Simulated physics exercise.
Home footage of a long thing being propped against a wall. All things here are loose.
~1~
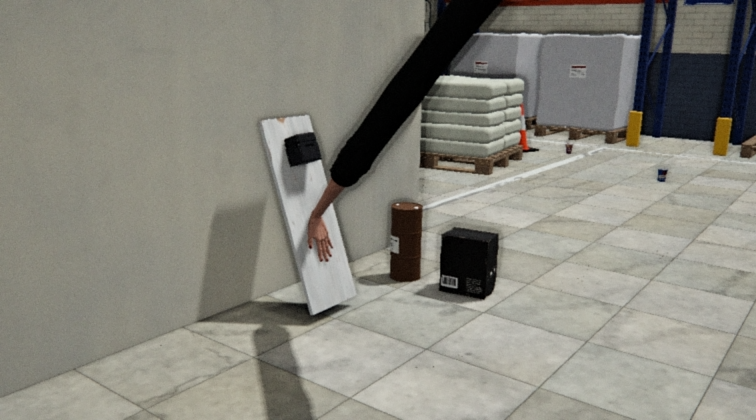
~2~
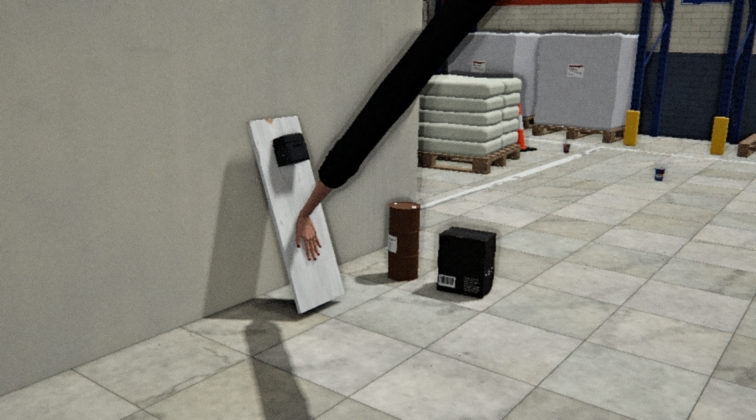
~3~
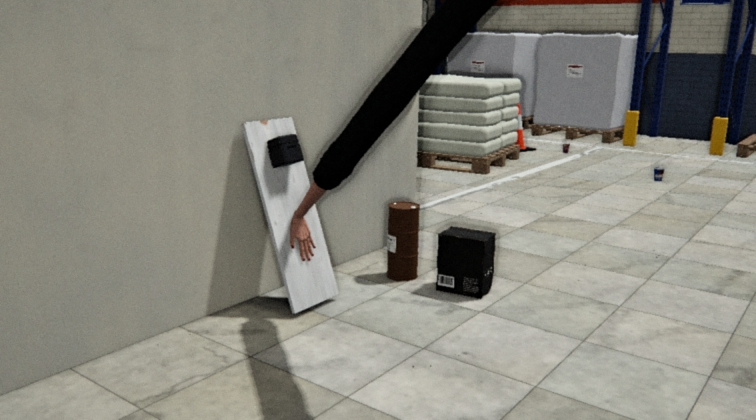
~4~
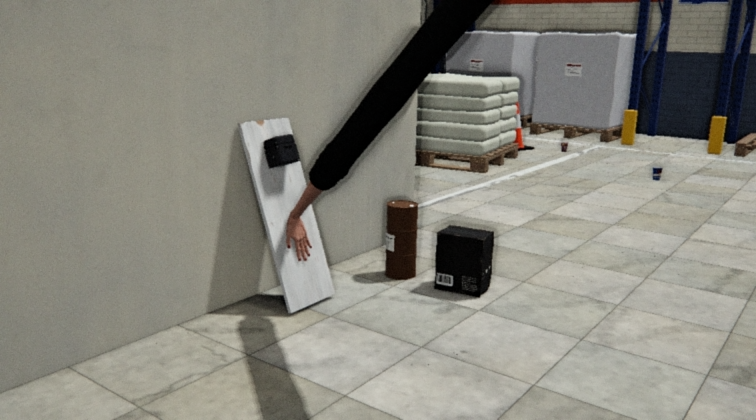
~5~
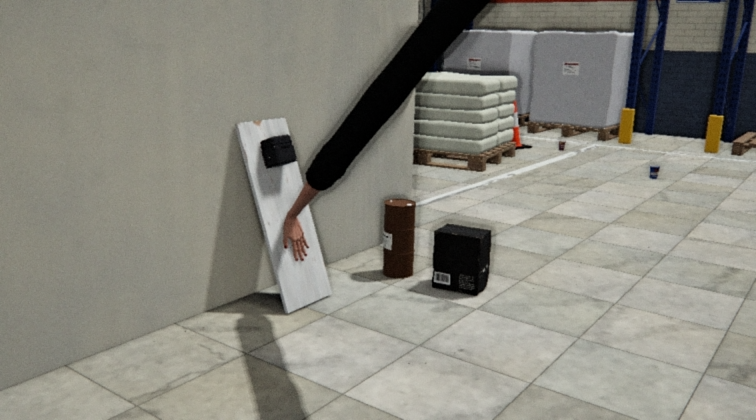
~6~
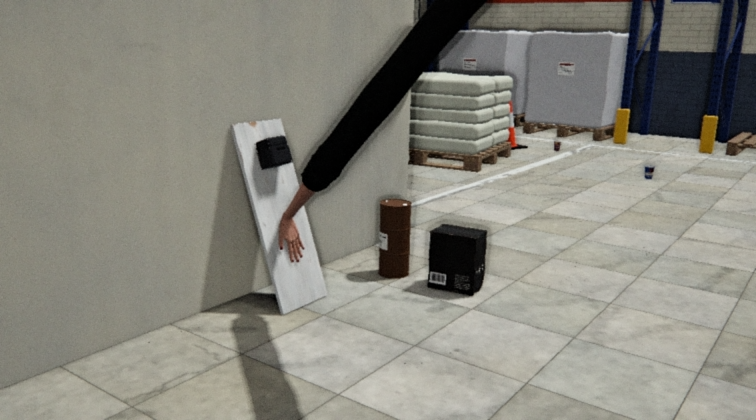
The footage shows a hand in a black sleeve moving a white board slightly left until it leans on a grey wall, a small black item on its face, while a brown barrel and black box stand nearby.
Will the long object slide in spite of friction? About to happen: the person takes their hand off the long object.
No, it holds.
Then, 0.40 s after the last picture, nothing has stirred.
Then, 0.90 s after the last picture, white board resting near (281, 214).
At rest, all 3 in place. Seen from the same camera at the end, white board near (281, 214). The board remains leaning.
